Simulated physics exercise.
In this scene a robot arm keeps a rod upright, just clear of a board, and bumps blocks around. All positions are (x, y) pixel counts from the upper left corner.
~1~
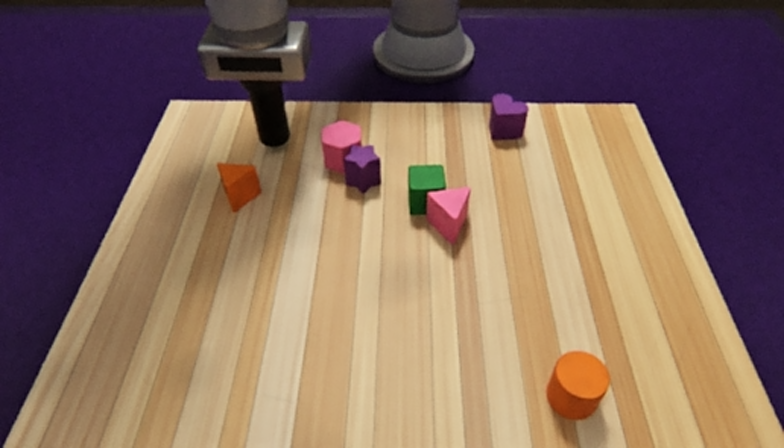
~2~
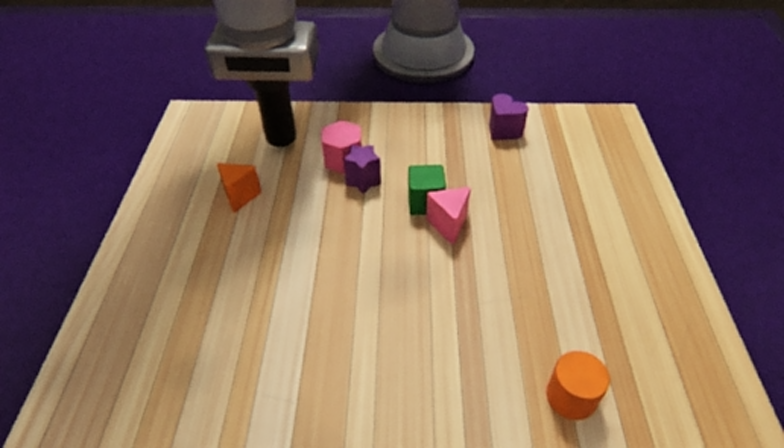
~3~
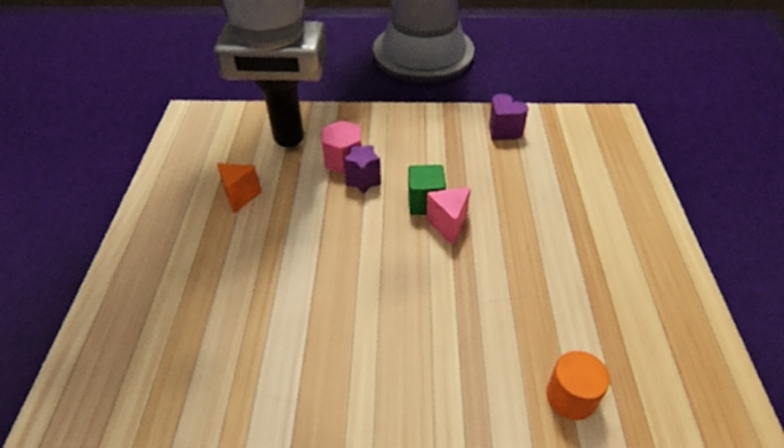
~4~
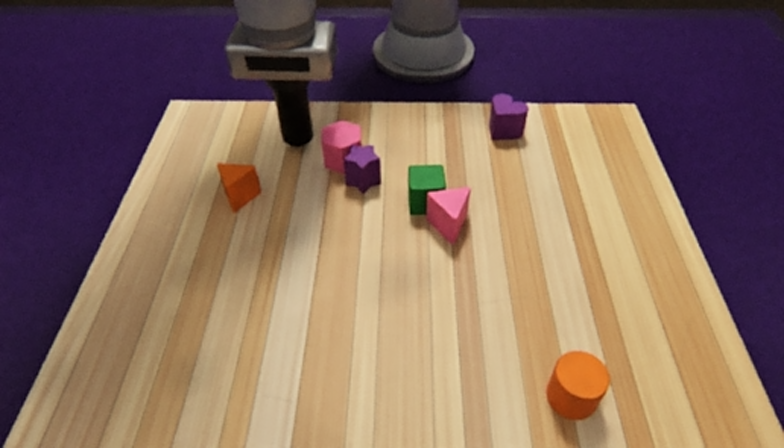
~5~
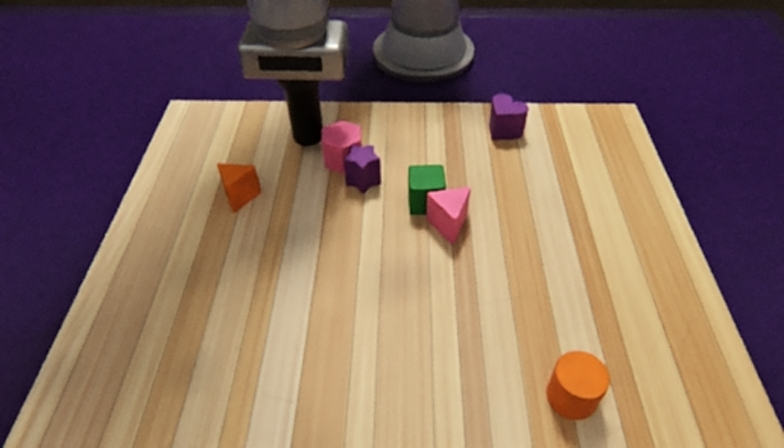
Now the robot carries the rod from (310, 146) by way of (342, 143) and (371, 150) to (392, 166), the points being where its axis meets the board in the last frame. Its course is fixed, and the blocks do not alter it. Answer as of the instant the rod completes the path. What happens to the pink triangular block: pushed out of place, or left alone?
By the end it is where it was.
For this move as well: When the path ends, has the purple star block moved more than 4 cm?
That would be a yes.
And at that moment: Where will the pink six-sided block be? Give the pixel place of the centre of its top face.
It sits at (388, 165).
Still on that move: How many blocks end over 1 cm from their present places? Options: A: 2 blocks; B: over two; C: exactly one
Option A.
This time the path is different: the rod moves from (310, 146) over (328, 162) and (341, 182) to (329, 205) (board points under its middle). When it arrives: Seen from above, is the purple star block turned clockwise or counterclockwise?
The block spins clockwise.
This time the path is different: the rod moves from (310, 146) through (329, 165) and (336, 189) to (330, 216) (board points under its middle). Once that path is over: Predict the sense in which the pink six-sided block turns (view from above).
It is turned anticlockwise.
What follows on the original path. One third of the way, rod (341, 135); pink six-sided block (359, 137), turned 25° clockwise; purple star block (369, 161).
Two thirds of the way, rod (371, 142); pink six-sided block (377, 148), turned 65° clockwise; purple star block (371, 172), turned 15° clockwise.
At the end, rod (392, 157); pink six-sided block (388, 165), turned 95° clockwise; purple star block (365, 185), turned 45° clockwise; green square piece (429, 178); pink triangular block unmoved.
